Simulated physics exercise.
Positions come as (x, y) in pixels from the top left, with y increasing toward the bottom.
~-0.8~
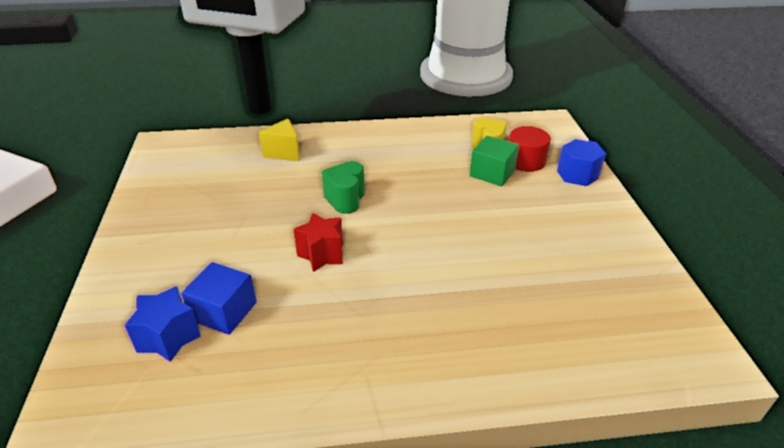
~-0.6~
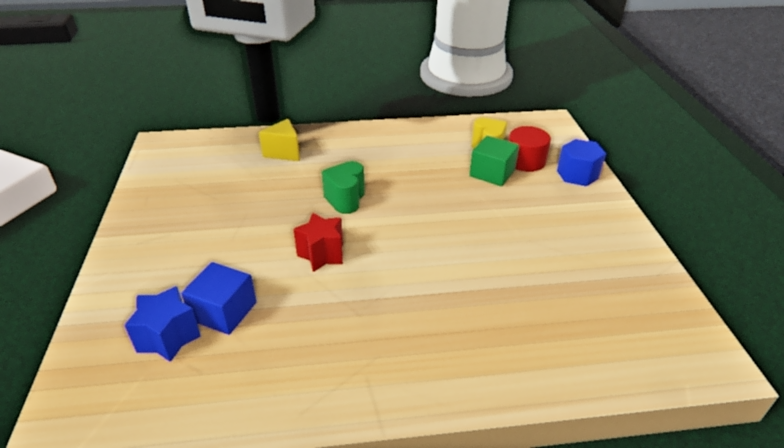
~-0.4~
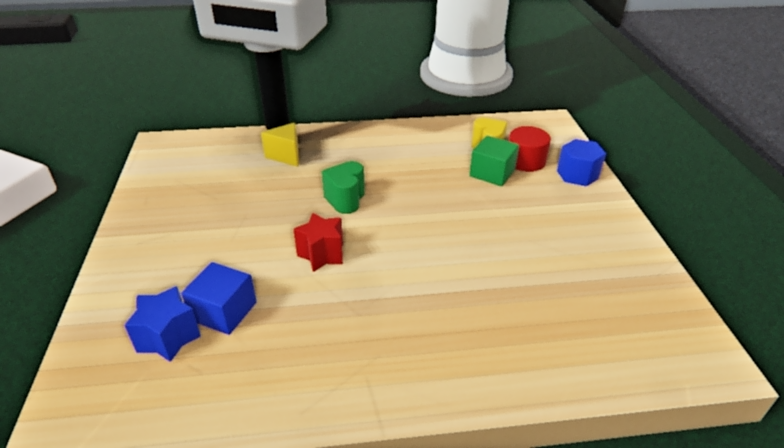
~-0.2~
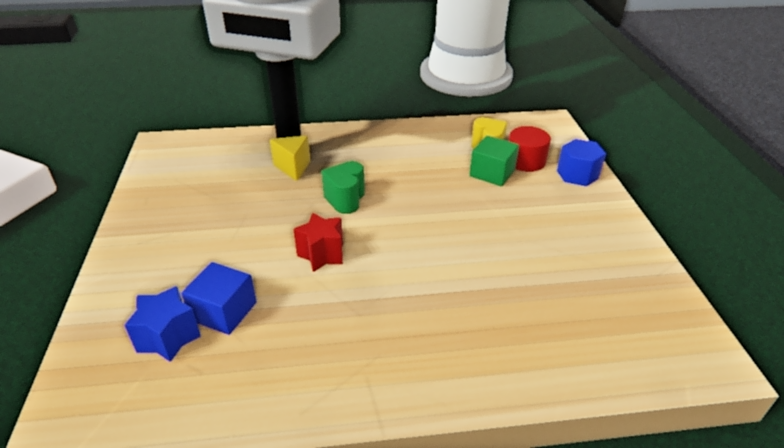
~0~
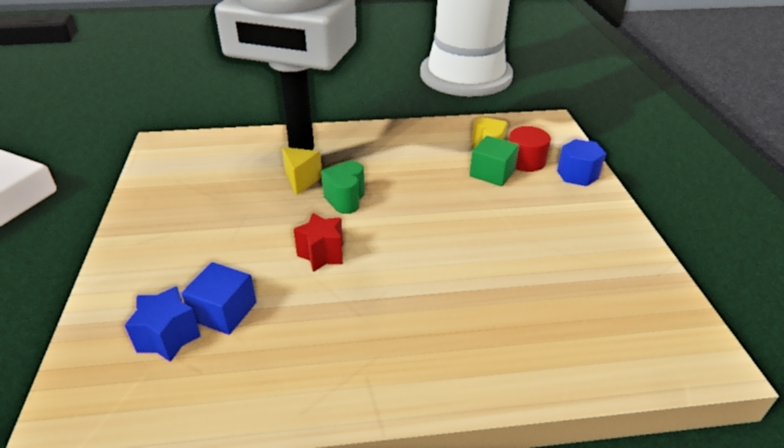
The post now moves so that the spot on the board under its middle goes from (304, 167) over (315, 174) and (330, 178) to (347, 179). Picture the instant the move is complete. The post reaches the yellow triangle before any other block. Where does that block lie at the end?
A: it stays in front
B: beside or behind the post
Correct choice: B.
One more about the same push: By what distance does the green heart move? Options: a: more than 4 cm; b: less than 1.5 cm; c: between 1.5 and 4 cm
Letter b.
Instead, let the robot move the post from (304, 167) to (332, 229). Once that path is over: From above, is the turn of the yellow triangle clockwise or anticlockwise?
Clockwise, from overhead.
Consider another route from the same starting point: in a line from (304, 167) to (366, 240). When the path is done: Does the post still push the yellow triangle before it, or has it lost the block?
I'd say the yellow triangle has slipped off and sits beside or behind the post.
What follows on the original path. Halfway along, post at (320, 157); yellow triangle at (302, 162), turned 15° clockwise.
At the end, post at (346, 160); yellow triangle at (302, 162), turned 15° clockwise; green heart in place.
